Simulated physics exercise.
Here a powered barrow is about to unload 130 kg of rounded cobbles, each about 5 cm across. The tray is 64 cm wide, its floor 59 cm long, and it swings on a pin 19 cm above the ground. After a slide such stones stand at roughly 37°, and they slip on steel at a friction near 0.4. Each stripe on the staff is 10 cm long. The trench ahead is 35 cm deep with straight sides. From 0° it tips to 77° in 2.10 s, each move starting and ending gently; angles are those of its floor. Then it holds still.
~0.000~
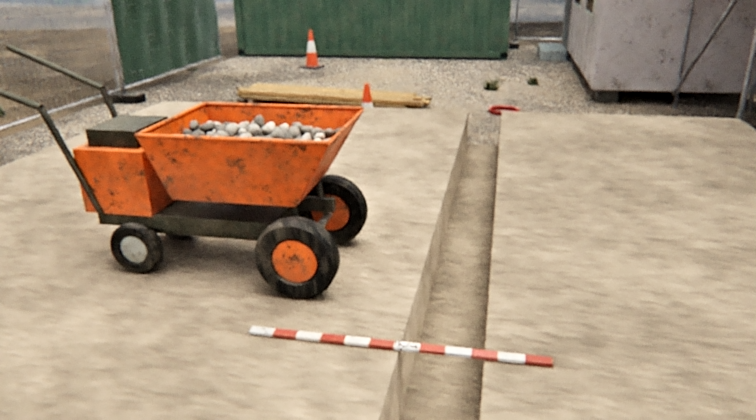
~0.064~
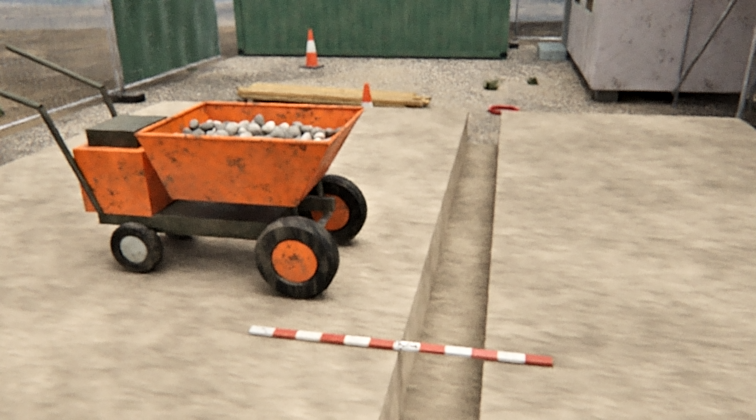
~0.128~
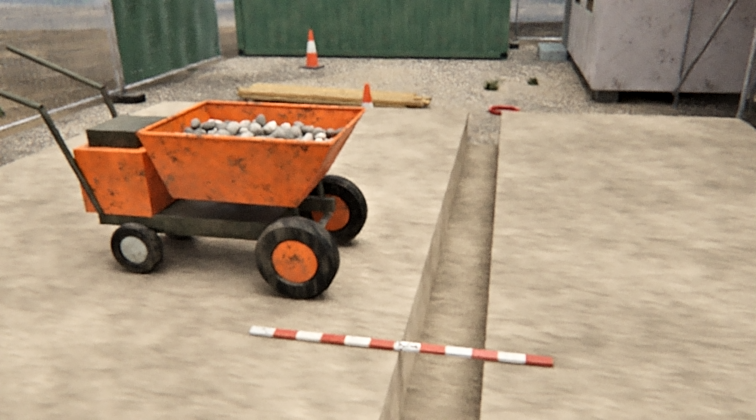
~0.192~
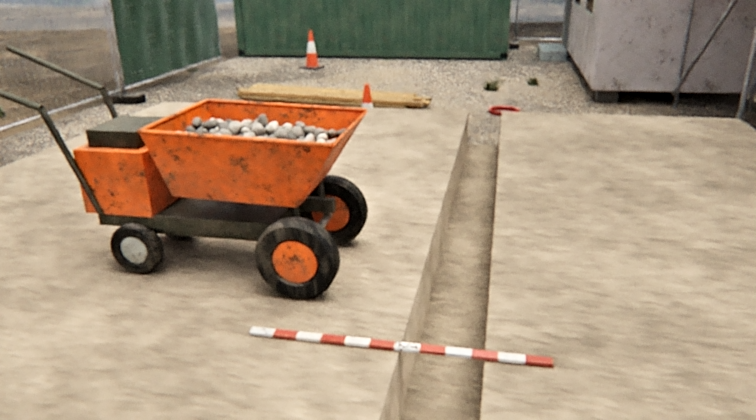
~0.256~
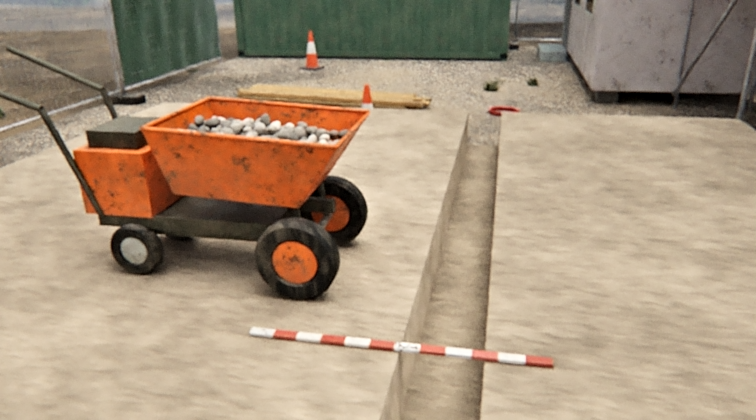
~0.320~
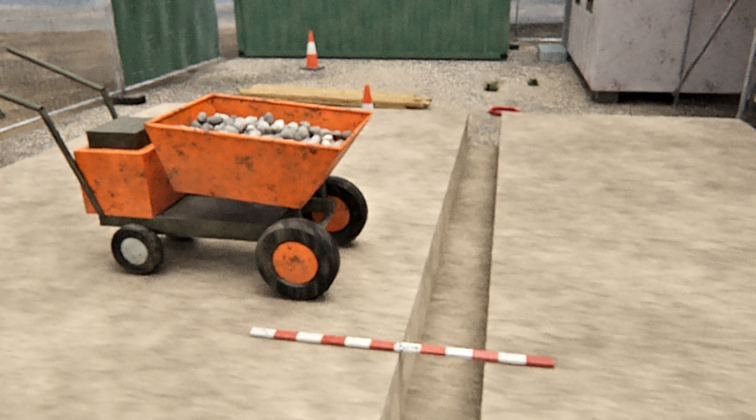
In a fenced work yard with a green container behind, an orange powered barrow loaded with rounded grey stones stands left of a narrow trench, a red-and-white staff lying across it. At first the tray sits level; then it tilts slightly toward the right, the stones shifting only a little inside.
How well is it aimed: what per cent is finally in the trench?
Some 95 per cent of it.
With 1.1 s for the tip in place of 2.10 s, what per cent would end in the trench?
Then about 85 per cent.
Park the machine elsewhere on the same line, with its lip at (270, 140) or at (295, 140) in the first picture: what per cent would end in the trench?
Near 65 per cent from the first place, 100 from the second.
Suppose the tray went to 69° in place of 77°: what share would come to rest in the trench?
In that case some 80 per cent.
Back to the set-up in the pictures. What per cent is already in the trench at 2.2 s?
Some 55 per cent.
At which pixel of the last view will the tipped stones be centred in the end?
Near (460, 321).
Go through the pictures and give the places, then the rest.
The first picture shows lip at (328, 144), floor tilted 0°, highest stones at (251, 128).
In the second picture, the tray is at 0°, its lip at (328, 144); the top of the load is at (251, 127); the stones move at 0.1 m/s on average.
The third picture shows lip at (330, 145), floor tilted 1°, highest stones at (252, 127); the stones move at 0.1 m/s on average.
The fourth picture shows lip at (332, 146), floor tilted 2°, highest stones at (254, 126); the stones move at 0.2 m/s on average.
In the fifth picture, the tray is at 3°, its lip at (335, 148); the top of the load is at (248, 126); the stones move at 0.2 m/s on average.
The sixth picture shows lip at (339, 149), floor tilted 5°, highest stones at (243, 123); the stones move at 0.2 m/s on average.
After 1.6 s the floor is at 65°; 96 % in the tray, 4 % in the trench; the foremost stones are at (460, 245).
After 2.2 s the floor is at 77°; 41 % in the tray, 55 % in the trench, 4 % past the trench; the foremost stones are at (565, 290).
After 2.5 s the floor is at 77°; 20 % in the tray, 75 % in the trench, 5 % past the trench; the foremost stones are at (581, 291).
After 4.5 s the floor is at 77°; 0 % in the tray, 95 % in the trench, 5 % past the trench; the foremost stones are at (581, 291).
